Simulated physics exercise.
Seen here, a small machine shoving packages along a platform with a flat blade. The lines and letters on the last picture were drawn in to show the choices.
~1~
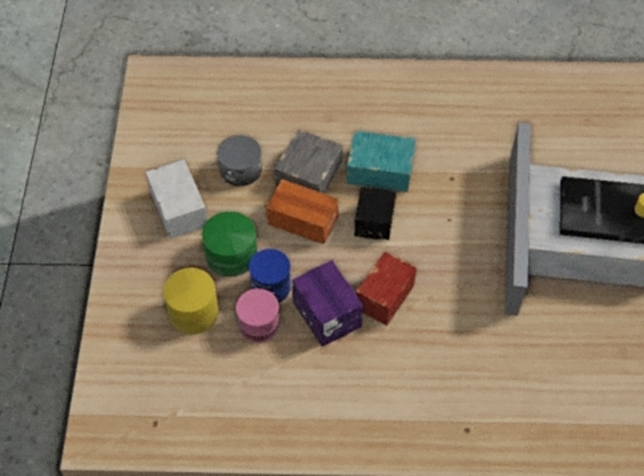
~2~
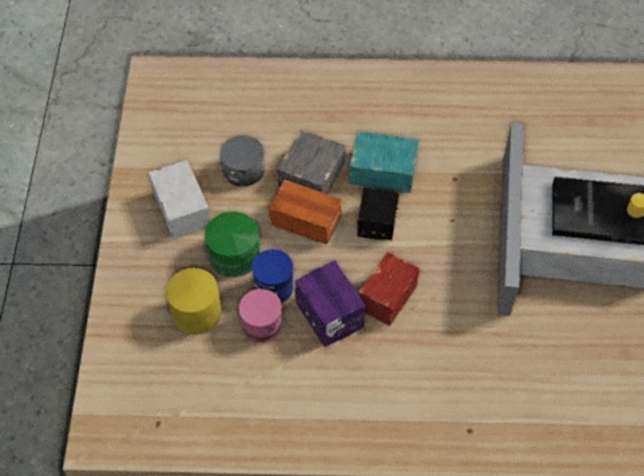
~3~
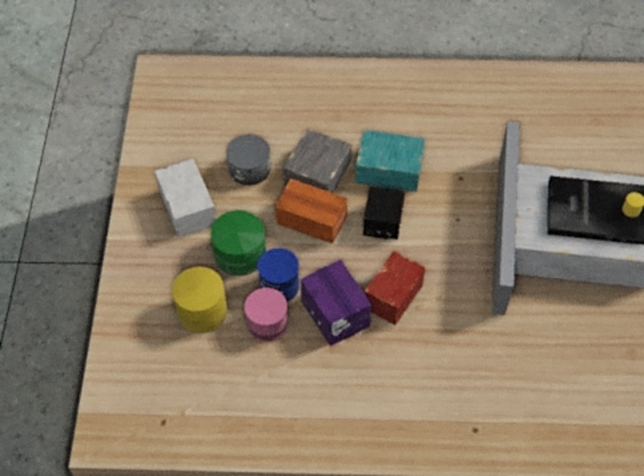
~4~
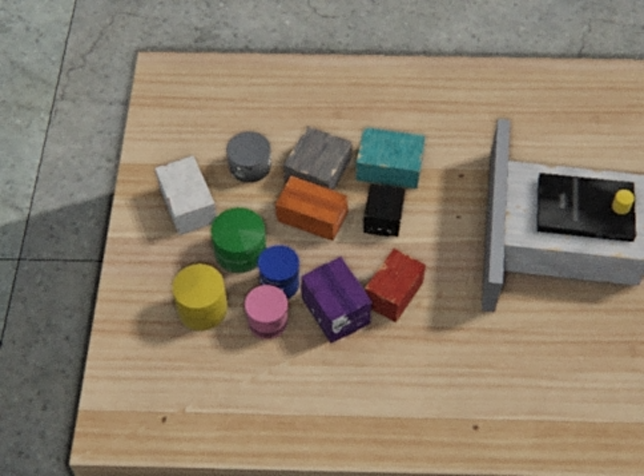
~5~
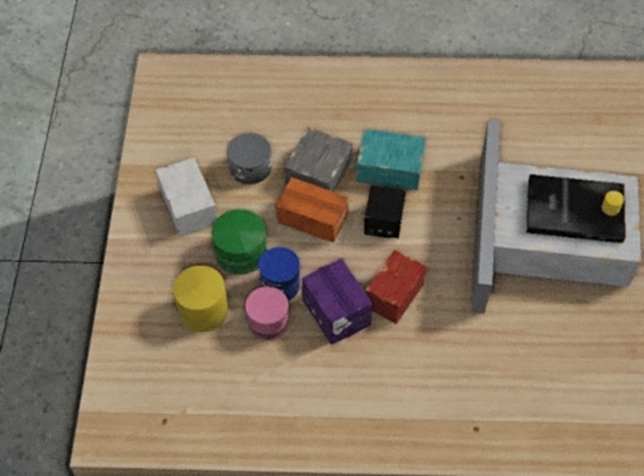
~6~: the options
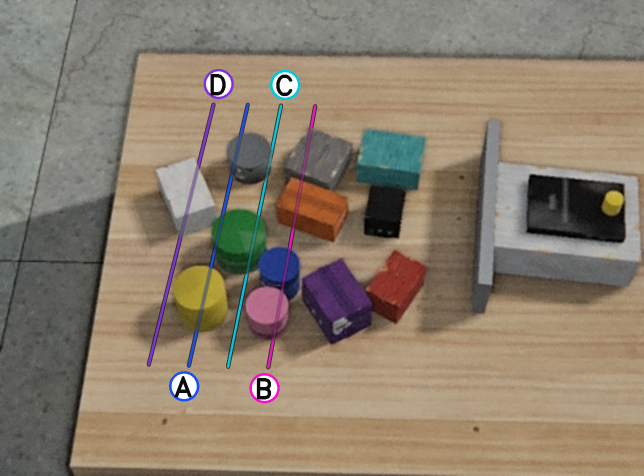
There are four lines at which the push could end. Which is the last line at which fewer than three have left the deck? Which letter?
A is the last line within the limit.
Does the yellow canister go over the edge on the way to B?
No.
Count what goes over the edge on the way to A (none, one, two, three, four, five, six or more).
Two.
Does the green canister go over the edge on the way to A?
No.
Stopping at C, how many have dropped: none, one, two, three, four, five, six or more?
By then, none.
On the marked copy, A at (221, 225); B at (294, 226); C at (257, 225); D at (184, 224).
Following A. Soon after the start, robot (470, 205); purple parcel (312, 307); turquoise crate (360, 159).
Later, robot (372, 203); white crate (159, 198); grey pail (169, 151).
In the end, robot (299, 201); white crate over the edge; grey pail over the edge; two fallen.
As for the rest, B is within the limit but short; C is within the limit but short; D drops three.
